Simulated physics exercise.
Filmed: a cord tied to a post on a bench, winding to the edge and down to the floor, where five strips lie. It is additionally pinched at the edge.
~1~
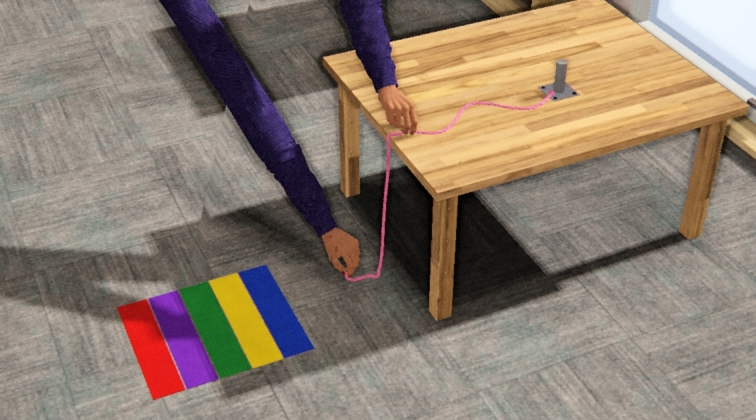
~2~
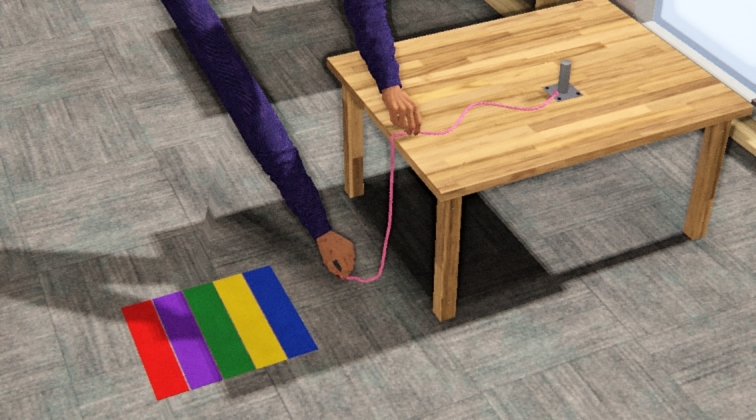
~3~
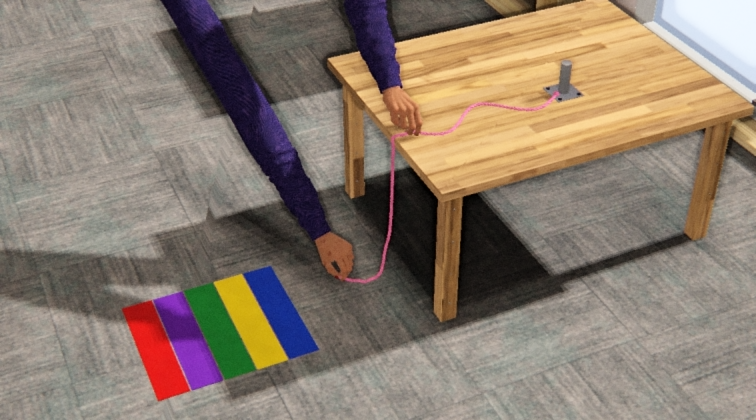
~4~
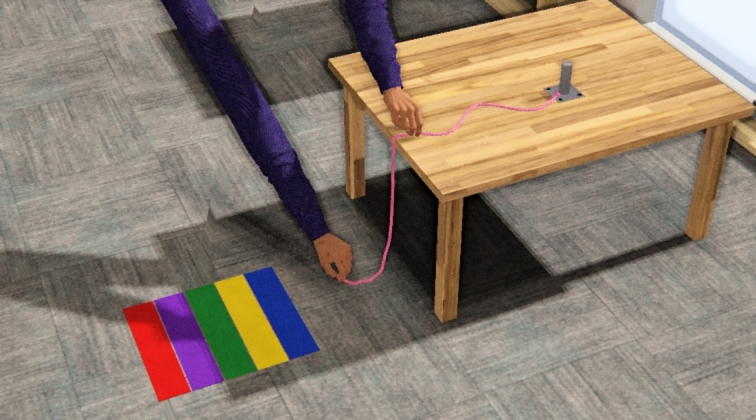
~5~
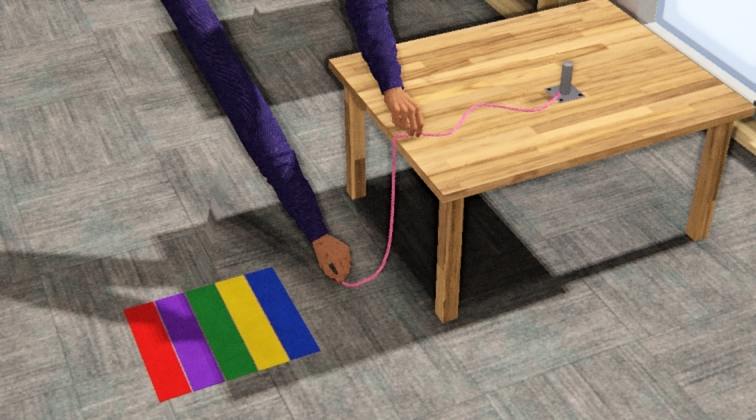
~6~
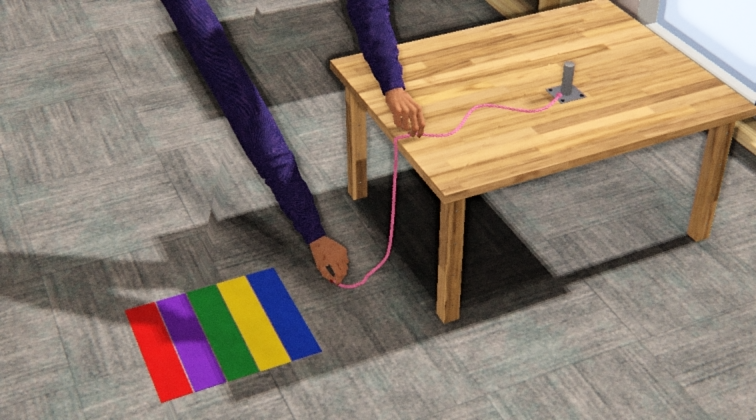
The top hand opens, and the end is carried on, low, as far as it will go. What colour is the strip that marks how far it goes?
That strip is green.
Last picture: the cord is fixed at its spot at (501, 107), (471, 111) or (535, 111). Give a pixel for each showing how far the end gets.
First try near (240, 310), second near (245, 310), third near (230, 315).
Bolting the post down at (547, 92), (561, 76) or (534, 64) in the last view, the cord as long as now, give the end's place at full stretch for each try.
Approximate pixels in order: (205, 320), (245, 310), (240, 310).
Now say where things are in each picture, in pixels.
End (347, 273); blue (291, 337); yellow (260, 347); green (228, 357); purple (195, 367); red (162, 377), in the first picture.
End (342, 276); cord through (540, 107) (478, 104) (441, 133) (393, 153) (391, 210) (383, 262), in the second picture.
End (340, 277), in the third picture.
End (339, 278); cord through (542, 108) (479, 105) (442, 134) (393, 154) (392, 212) (384, 262), in the fourth picture.
End (338, 280), in the fifth picture.
End (335, 281); cord through (544, 109) (481, 106) (444, 135) (396, 155) (393, 213) (382, 263), in the sixth picture.
A little later, end near (285, 296); over blue.
Next, end near (247, 308); over yellow.
When it is tight, end near (224, 315); over green. The green one.
